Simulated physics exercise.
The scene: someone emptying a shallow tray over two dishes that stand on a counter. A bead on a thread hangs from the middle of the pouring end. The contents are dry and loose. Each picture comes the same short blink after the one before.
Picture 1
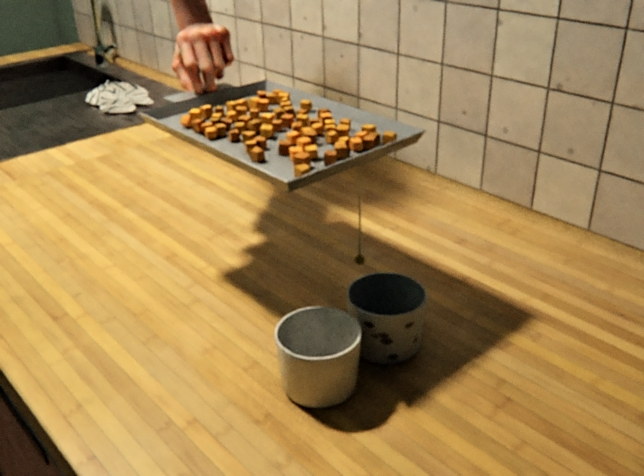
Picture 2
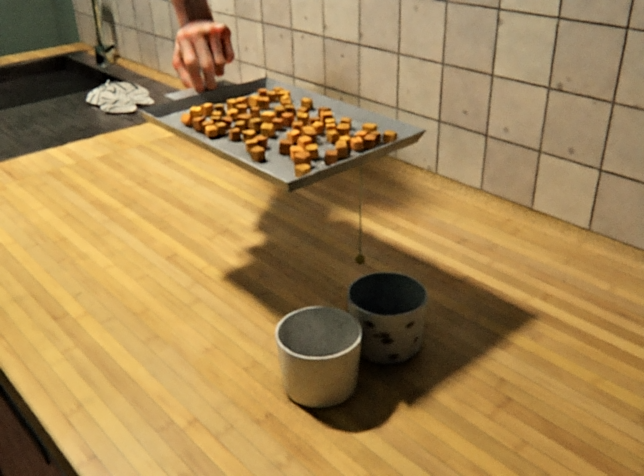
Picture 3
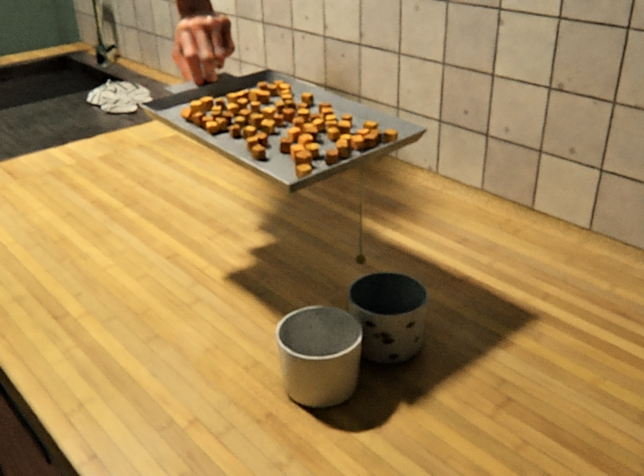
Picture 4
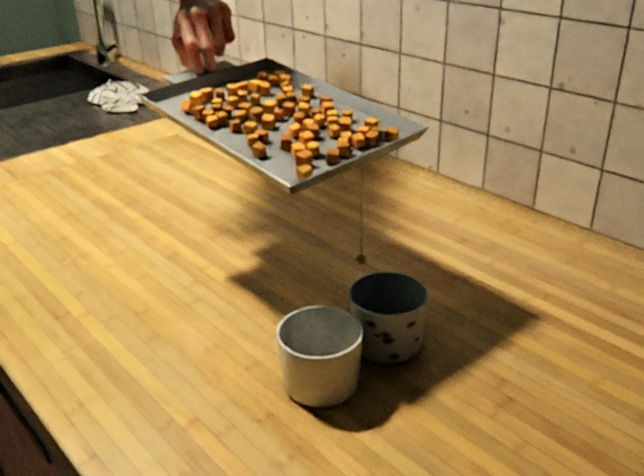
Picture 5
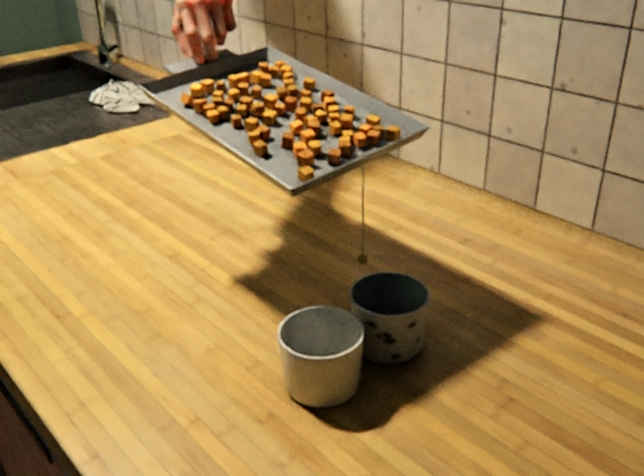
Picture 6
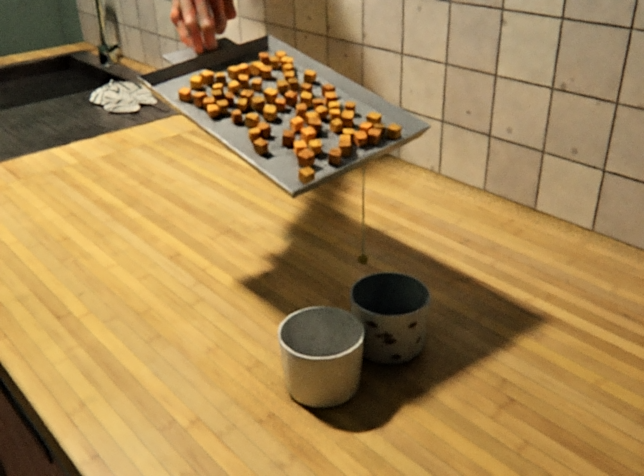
The clip opens on a hand holding a shallow grey tray of browned cubes above two round dishes on a wooden counter, with a bead hanging on a thread beneath it. The hand slowly raises the far end, tilting the tray slightly toward its near left corner, while the dishes stay still.
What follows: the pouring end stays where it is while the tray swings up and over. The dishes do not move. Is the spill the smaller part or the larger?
Together they catch over half.
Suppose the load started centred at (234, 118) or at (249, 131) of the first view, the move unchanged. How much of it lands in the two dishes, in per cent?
Near 60 % and 70 %.
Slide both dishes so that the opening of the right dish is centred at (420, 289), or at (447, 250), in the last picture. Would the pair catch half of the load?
In turn: Below a half; less than half.
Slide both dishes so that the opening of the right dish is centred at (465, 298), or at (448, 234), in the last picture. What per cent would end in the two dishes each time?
In turn 0 and 0 in a hundred.
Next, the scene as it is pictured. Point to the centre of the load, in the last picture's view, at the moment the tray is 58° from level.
Around (319, 168).
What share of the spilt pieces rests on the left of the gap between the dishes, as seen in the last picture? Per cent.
Close to 90 per cent.
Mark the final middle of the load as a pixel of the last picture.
Roughly at (327, 365).
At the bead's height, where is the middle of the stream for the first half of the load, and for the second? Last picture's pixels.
At about (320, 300), then at (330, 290).
Just after the last frame, tray tipped steeply; the larger part on the tray; about a tenth in the left dish; just a few in the right dish; about a tenth outside both; about a tenth in the air.
A moment on, tray tipped right over; roughly half in the left dish; roughly a quarter in the right dish; roughly a third outside both.
Further on, tray tipped past a quarter turn; roughly half in the left dish; roughly a quarter in the right dish; roughly a third outside both.
When it is over, tray tipped past a quarter turn; roughly half in the left dish; roughly a quarter in the right dish; roughly a third outside both.
